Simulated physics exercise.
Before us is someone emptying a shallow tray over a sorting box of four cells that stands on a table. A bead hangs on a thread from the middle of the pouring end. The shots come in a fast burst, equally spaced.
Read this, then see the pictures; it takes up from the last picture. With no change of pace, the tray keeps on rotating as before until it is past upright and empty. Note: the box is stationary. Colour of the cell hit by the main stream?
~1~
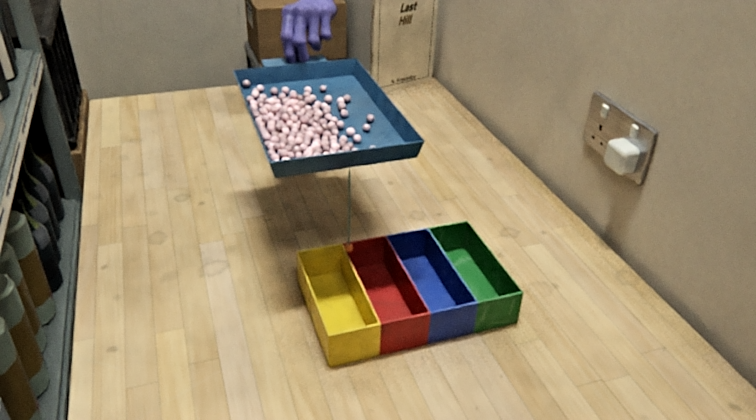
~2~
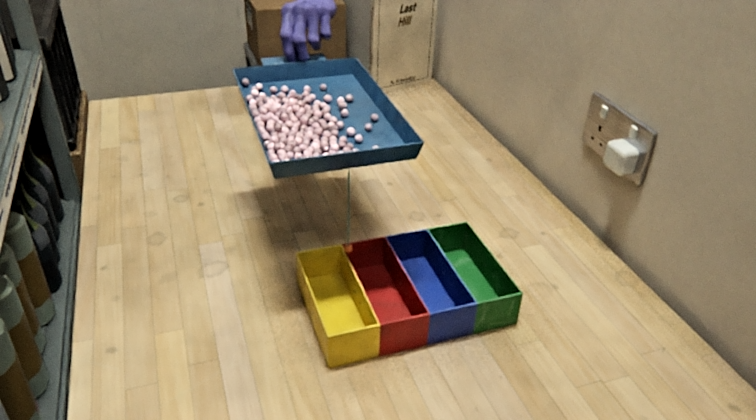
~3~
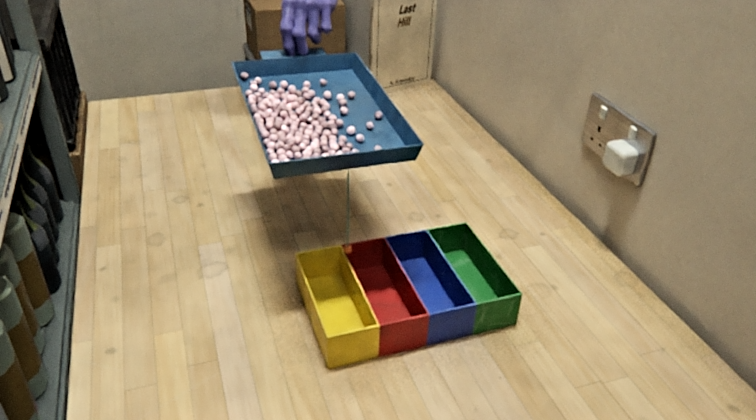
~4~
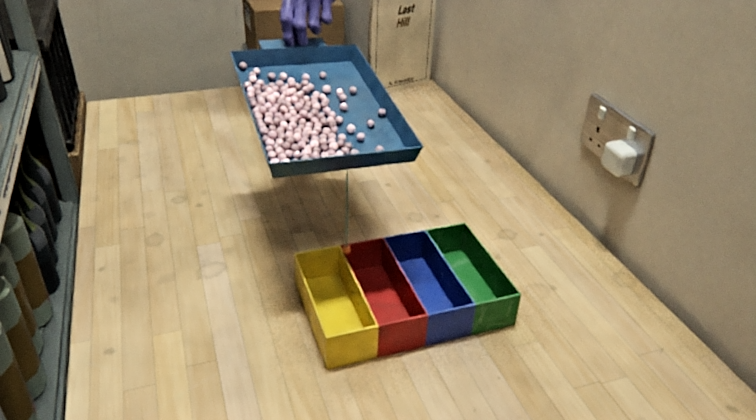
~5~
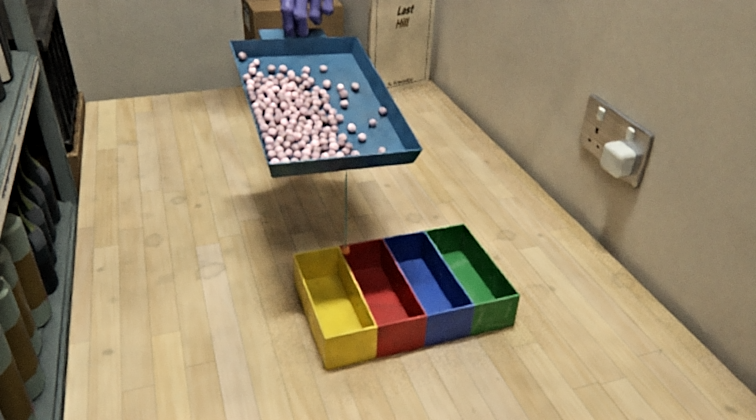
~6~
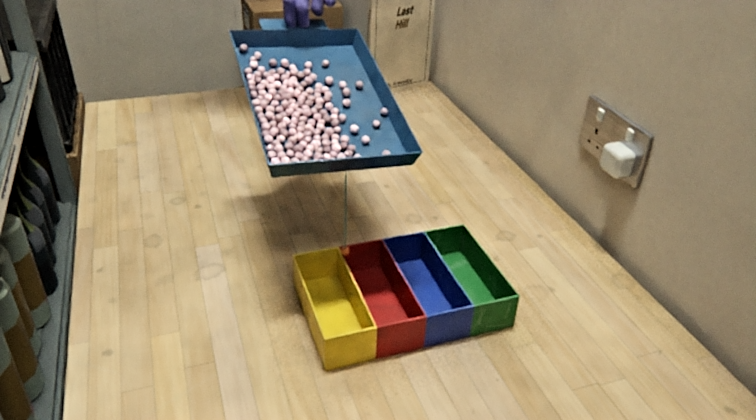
Blue.
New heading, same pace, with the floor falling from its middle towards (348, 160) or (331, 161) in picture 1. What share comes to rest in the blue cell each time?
The first comes to 20 %, while the second comes to 0 %.
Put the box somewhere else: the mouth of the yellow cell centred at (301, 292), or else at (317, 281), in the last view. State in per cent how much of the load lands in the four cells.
About 100 in a hundred, then about 100 in a hundred.
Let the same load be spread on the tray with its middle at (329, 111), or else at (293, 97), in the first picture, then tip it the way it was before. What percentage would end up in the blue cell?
60 and 50 per cent.
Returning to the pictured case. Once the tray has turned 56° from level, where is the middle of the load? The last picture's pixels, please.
Roughly at (353, 140).
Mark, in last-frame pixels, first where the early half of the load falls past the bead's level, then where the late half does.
The opening half passes (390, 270), the closing half (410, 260).
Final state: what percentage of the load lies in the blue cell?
Roughly 50 percent.
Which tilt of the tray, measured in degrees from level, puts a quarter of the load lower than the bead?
80° or so.
Shortly afterwards, tray tipped steeply; all but a few on the tray; only a few in the blue cell; only a few falling or outside the box.
Next, tray tipped right over; near a quarter on the tray; near a quarter in the blue cell; near a quarter in the red cell; a little in the yellow cell; only a few in the green cell; near a quarter falling or outside the box.
Some moments later, tray tipped past a quarter turn; near half in the blue cell; near a third in the red cell; a little in the yellow cell; only a few in the green cell; only a few falling or outside the box.
In the end, tray tipped past a quarter turn; near half in the blue cell; near a third in the red cell; a little in the yellow cell; only a few in the green cell; only a few outside the box.
